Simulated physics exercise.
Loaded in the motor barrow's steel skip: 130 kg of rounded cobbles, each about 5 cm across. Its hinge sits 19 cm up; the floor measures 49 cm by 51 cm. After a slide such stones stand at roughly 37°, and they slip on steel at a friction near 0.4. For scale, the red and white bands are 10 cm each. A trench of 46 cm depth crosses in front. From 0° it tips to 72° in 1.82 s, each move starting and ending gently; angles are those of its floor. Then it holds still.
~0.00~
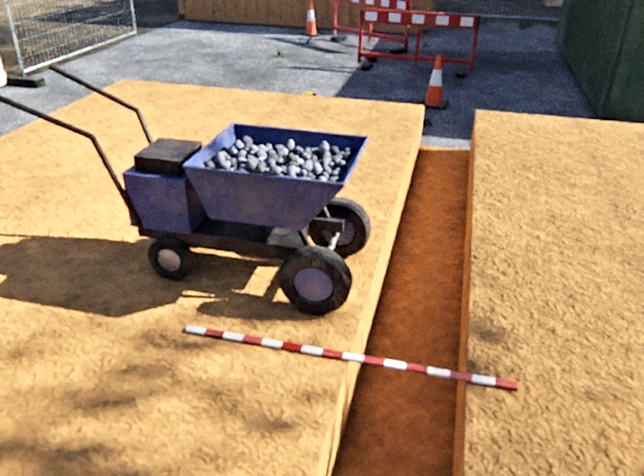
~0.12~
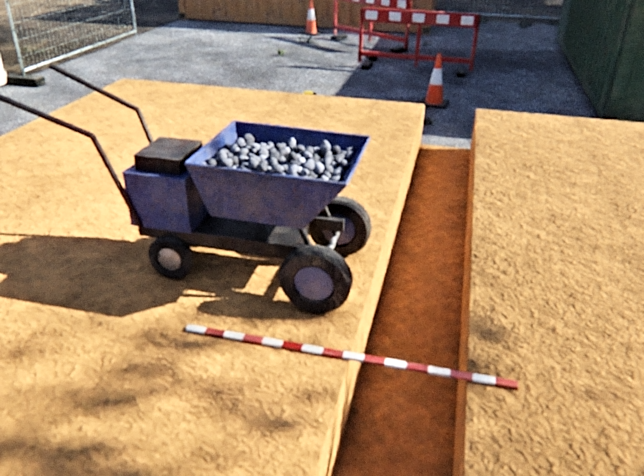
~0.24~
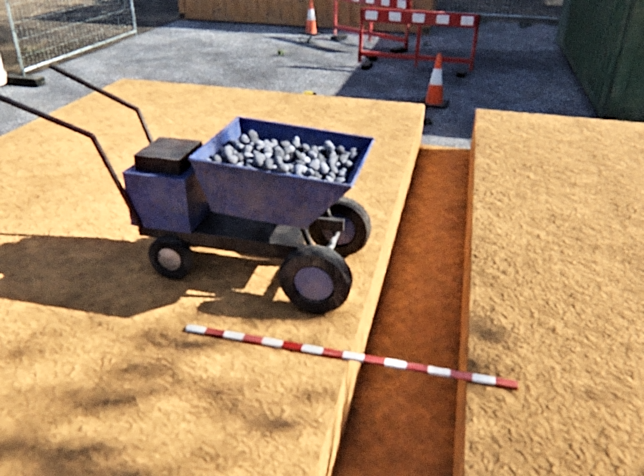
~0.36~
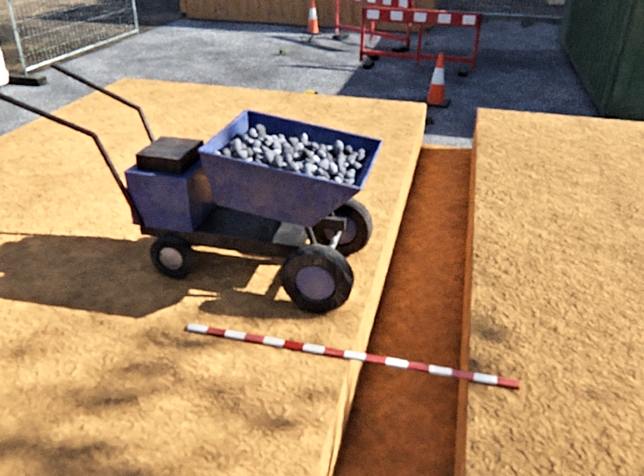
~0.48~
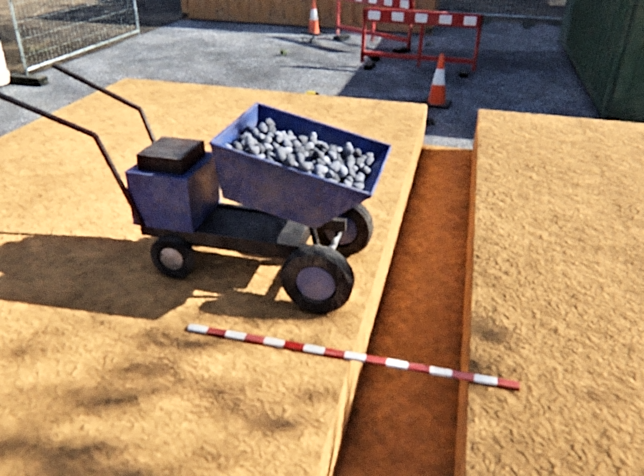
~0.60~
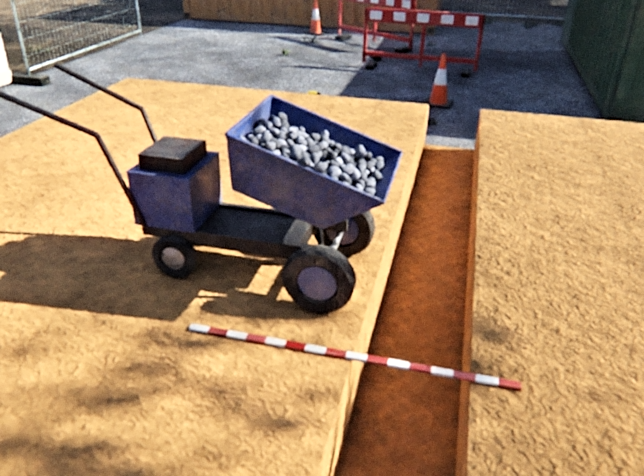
A blue motor barrow full of grey stones stood beside a trench, and its skip slowly tilted forward to the right, its back end lifting while the wheels and the striped pole stayed still.
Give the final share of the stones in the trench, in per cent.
Close to 68 in a hundred.
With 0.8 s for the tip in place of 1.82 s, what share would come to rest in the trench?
In that case some 50 per cent.
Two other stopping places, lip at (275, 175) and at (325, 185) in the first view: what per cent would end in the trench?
About 100 and 90 per cent.
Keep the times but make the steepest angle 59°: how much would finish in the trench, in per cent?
It would be near 55 per cent.
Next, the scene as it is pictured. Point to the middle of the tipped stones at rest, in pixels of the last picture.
Around (449, 352).
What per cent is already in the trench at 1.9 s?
Some 30 per cent.
After 1.4 s the floor is at 61°; 98 % in the skip, 2 % in the trench; the foremost stones are at (457, 264).
After 1.9 s the floor is at 72°; 48 % in the skip, 29 % in the trench, 23 % past the trench; the foremost stones are at (557, 307).
After 2.3 s the floor is at 72°; 23 % in the skip, 44 % in the trench, 33 % past the trench; the foremost stones are at (620, 318).
After 4.2 s the floor is at 72°; 0 % in the skip, 68 % in the trench, 32 % past the trench; the foremost stones are past the picture's edge.
